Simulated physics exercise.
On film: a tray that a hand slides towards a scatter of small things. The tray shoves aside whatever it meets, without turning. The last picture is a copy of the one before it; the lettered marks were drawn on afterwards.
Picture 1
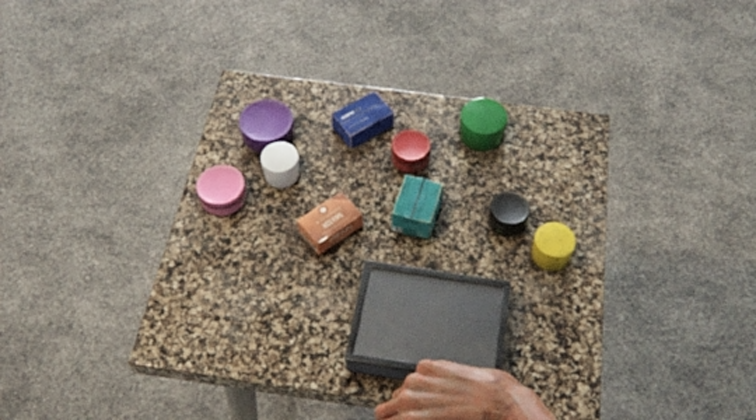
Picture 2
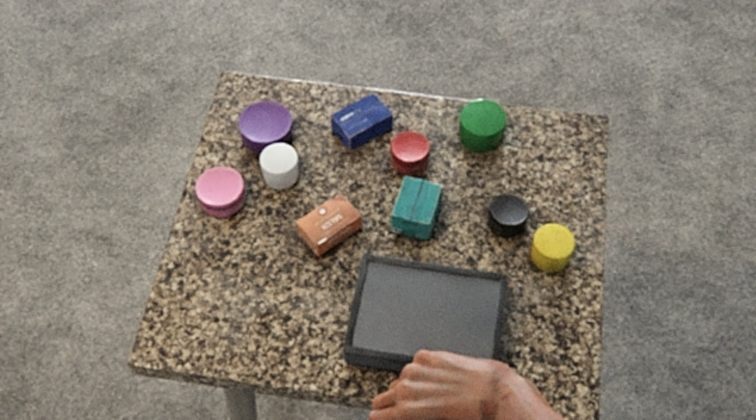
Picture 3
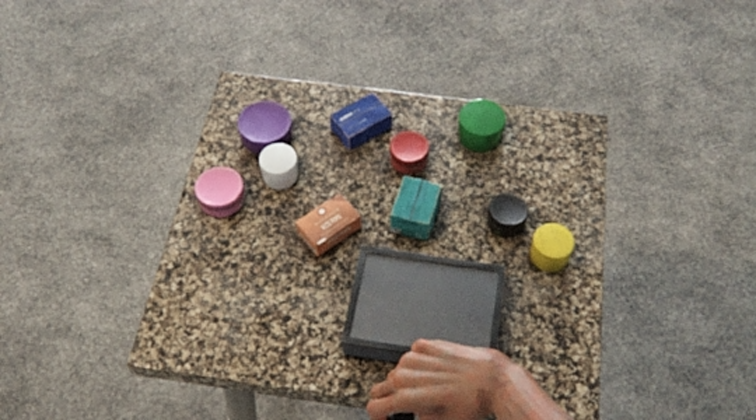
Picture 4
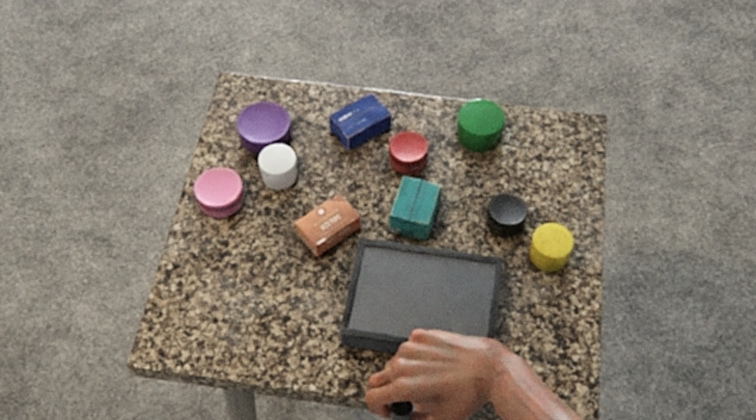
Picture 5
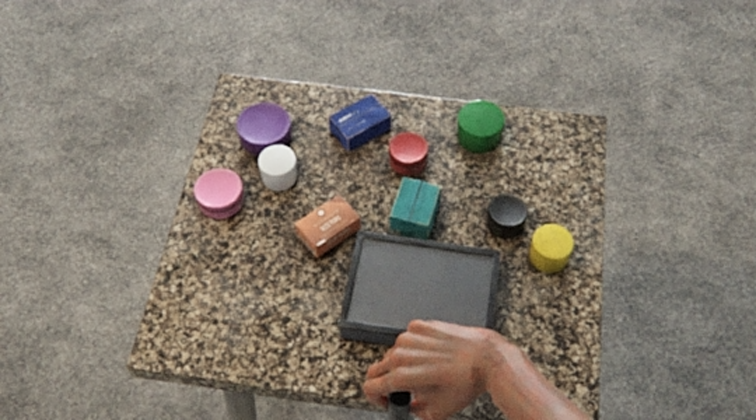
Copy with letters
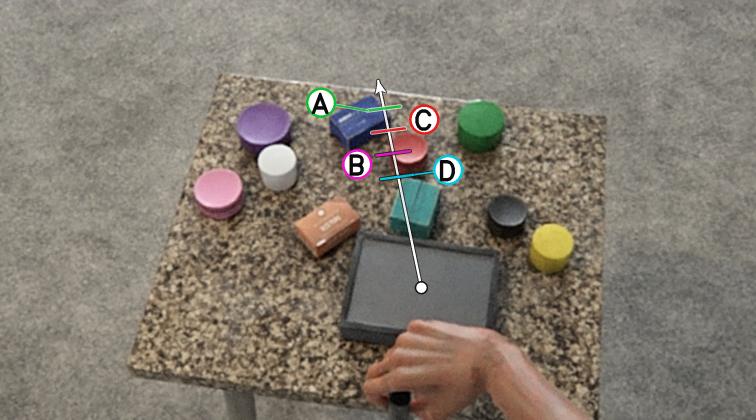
A hand slid a dark tray a short way up a speckled table toward a scatter of small colourful jars and boxes, keeping it straight, while the little things stayed where they were.
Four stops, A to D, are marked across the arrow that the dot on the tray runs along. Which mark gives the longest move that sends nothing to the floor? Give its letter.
No farther than D.
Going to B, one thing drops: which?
The red jar.
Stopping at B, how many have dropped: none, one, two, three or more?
In all, one.
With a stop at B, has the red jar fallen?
Yes.
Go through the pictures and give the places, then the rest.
Tray (430, 320); turquoise box (417, 207); pink jar (222, 191), in the first picture.
Tray (427, 313); white pot (280, 166), in the second picture.
Tray (426, 304); black jar (508, 215), in the third picture.
Tray (423, 296); yellow pot (551, 248), in the fourth picture.
Tray (421, 288); blue box (361, 123); green pot (480, 127); turquoise box (415, 209), in the fifth picture.
On the marked copy, A at (384, 109); B at (393, 153); C at (389, 130); D at (398, 177); the arrow from (421, 288) to (378, 81); the white dot at (421, 288).
With D. Early on, tray (412, 250); red jar (408, 150); turquoise box (410, 184).
Further on, tray (403, 209); red jar (411, 116); turquoise box (402, 146).
At the end, tray (398, 185); red jar (412, 95); blue box (356, 115); nothing has fallen.
As for the rest, A drops the turquoise box, red jar and blue box; B drops the red jar; C drops the turquoise box, red jar and blue box.
